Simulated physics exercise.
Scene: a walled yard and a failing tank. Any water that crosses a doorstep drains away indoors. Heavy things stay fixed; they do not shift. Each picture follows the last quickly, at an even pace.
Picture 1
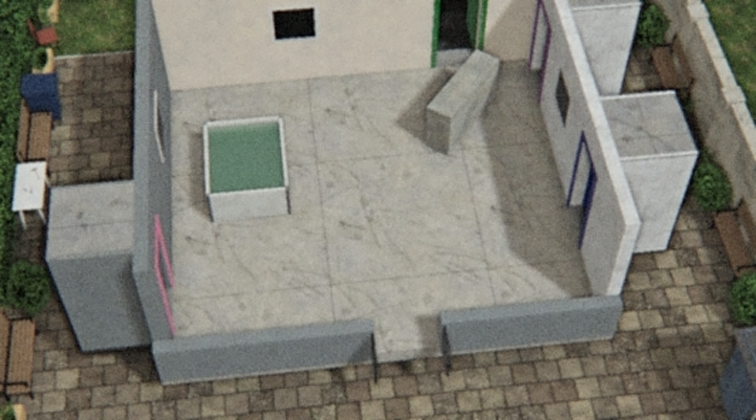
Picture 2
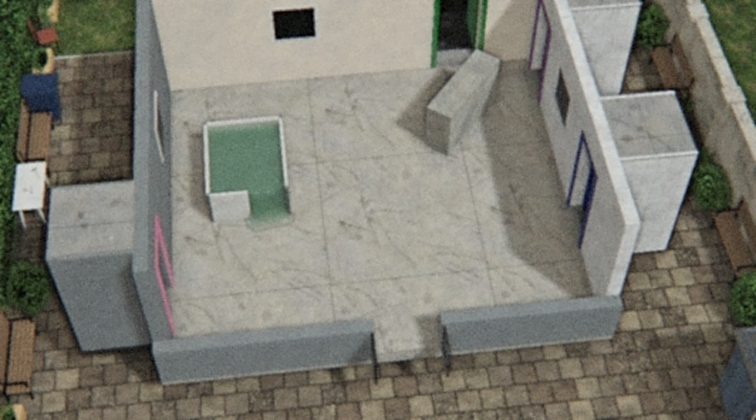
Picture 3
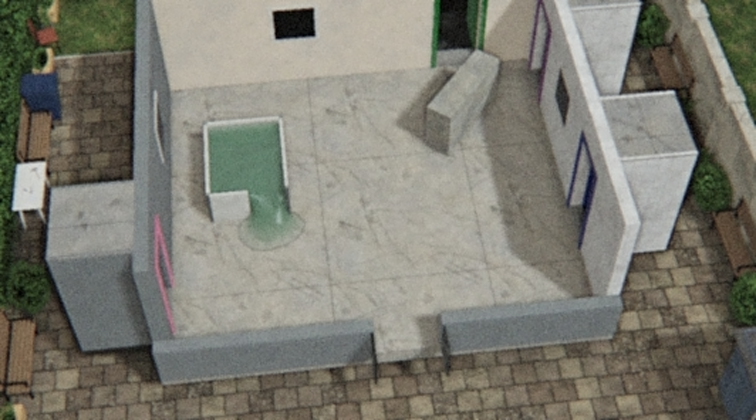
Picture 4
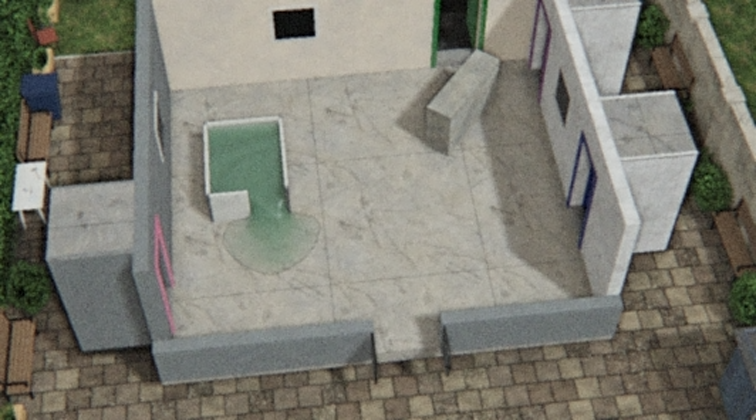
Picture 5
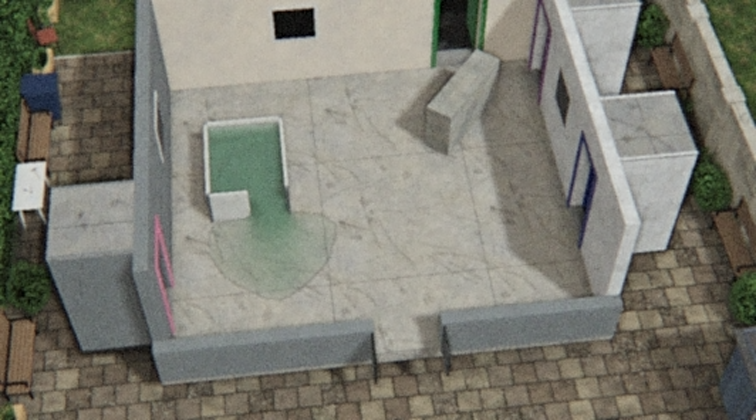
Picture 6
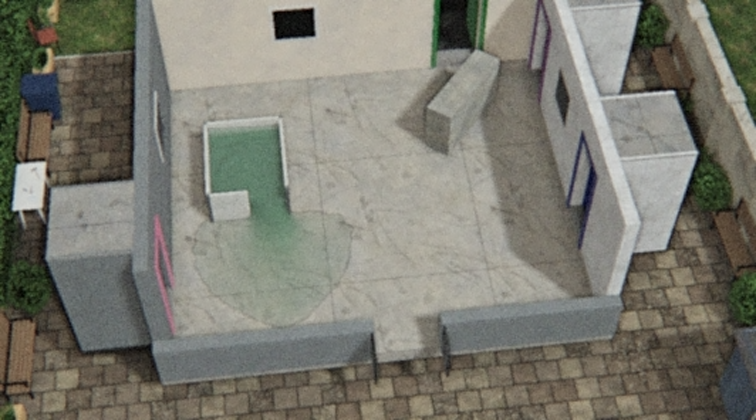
A walled yard with a pale stone floor held a tank of green water, whose front wall opened at the right, and the water poured out and spread forward across the floor in a widening, thinning pool.
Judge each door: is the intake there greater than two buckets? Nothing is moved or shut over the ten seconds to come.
Green door, not greater; pink door, greater; blue door, not greater; purple door, not greater.
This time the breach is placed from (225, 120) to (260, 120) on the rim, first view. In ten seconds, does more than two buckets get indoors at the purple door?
Well, the purple door crosses the line this time.
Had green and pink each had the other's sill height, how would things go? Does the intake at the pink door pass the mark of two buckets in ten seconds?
Note: Pink door remains short of it.
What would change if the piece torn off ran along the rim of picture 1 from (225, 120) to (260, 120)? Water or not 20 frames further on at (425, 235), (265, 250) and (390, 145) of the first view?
Unwetted, unwetted, submerged.
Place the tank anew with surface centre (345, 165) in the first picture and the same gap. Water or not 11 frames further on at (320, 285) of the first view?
Soaked.
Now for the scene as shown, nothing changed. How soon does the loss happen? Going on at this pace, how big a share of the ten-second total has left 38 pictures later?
Roughly 70 percent.
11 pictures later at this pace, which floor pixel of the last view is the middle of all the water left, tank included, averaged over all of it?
Centre point: Around (267, 238).
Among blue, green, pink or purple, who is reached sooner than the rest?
I choose the door marked pink.
A moment on, water covers 20 % of the floor; the green door not reached, the pink door wet at the sill, nothing in, the blue door not reached, the purple door not reached.
Next, water covers 25 % of the floor; the green door not reached, the pink door under two buckets in, the blue door not reached, the purple door not reached.
Then, water covers 30 % of the floor; the green door not reached, the pink door over two buckets in, the blue door not reached, the purple door not reached.
Later, water covers 45 % of the floor; the green door not reached, the pink door over two buckets in, the blue door wet at the sill, nothing in, the purple door not reached.
In the end, water covers 65 % of the floor; the green door not reached, the pink door far over two buckets in, the blue door wet at the sill, nothing in, the purple door not reached.
